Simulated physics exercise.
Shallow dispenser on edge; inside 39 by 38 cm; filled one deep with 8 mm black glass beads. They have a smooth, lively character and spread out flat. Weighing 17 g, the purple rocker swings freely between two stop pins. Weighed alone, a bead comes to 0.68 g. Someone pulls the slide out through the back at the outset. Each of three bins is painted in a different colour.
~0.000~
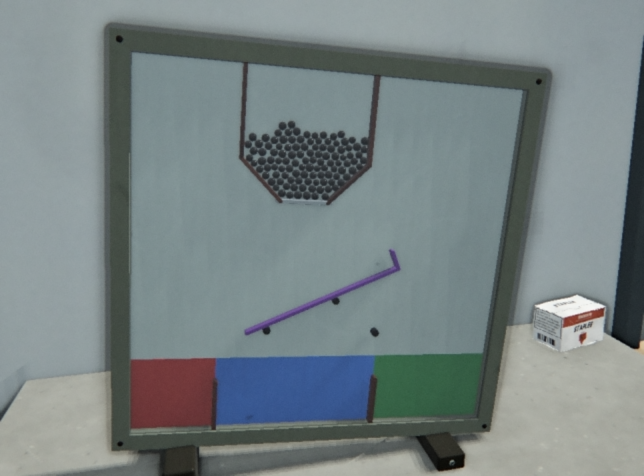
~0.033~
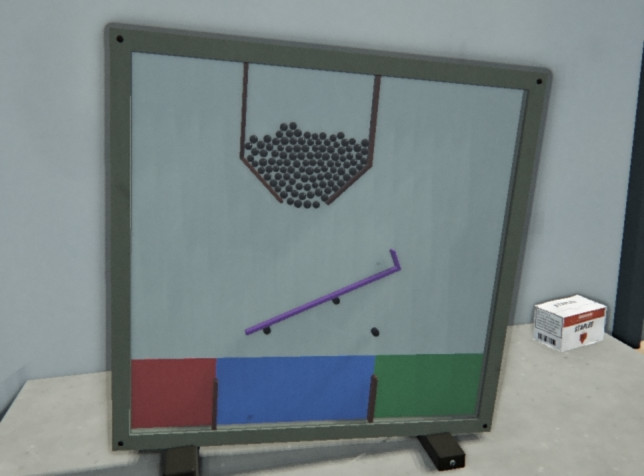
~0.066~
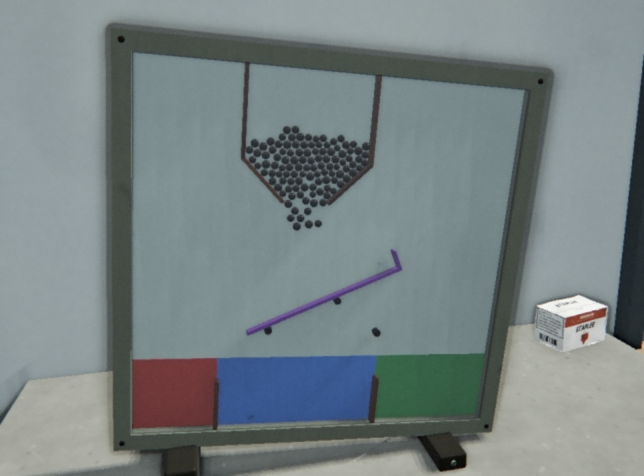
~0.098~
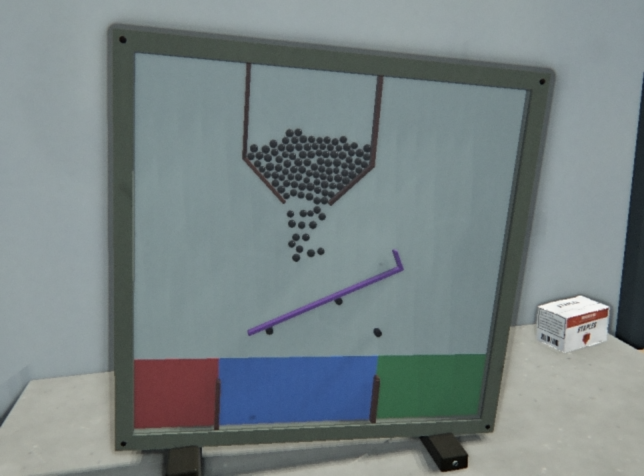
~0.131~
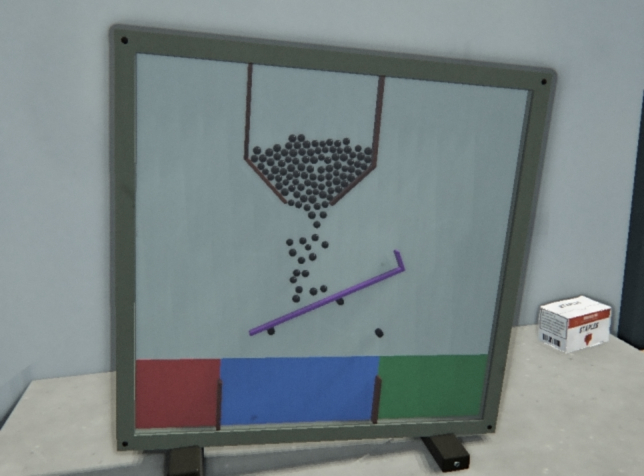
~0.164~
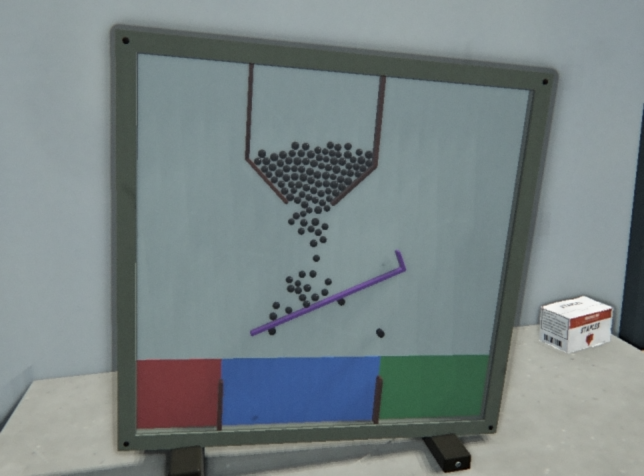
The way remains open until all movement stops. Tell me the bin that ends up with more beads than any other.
The bin marked red.
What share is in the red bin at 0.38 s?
It works out at roughly 15 per cent.
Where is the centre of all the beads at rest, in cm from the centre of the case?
Offset approx. 14 cm left, 15 cm below.
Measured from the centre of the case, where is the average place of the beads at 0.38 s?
Offset: Approx. 6 cm left, 2 cm below.
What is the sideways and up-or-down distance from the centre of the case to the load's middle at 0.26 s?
It sits around 3 cm to the left and around 3 cm up.
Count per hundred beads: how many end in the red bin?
My estimate is some 80 in a hundred.
After 0.26 s, the beads' middle is 3 cm left of and 3 cm above the centre; red 5 %; purple rocker left end down 19°.
After 0.38 s, the beads' middle is 6 cm left of and 2 cm below the centre; red 15 %; purple rocker left end down 19°.
After 0.61 s, the beads' middle is 11 cm left of and 10 cm below the centre; red 50 %; purple rocker left end down 19°.
All still by 2.6 s, red 80 %, blue 20 %, green 0 %; purple rocker left end down 19°.
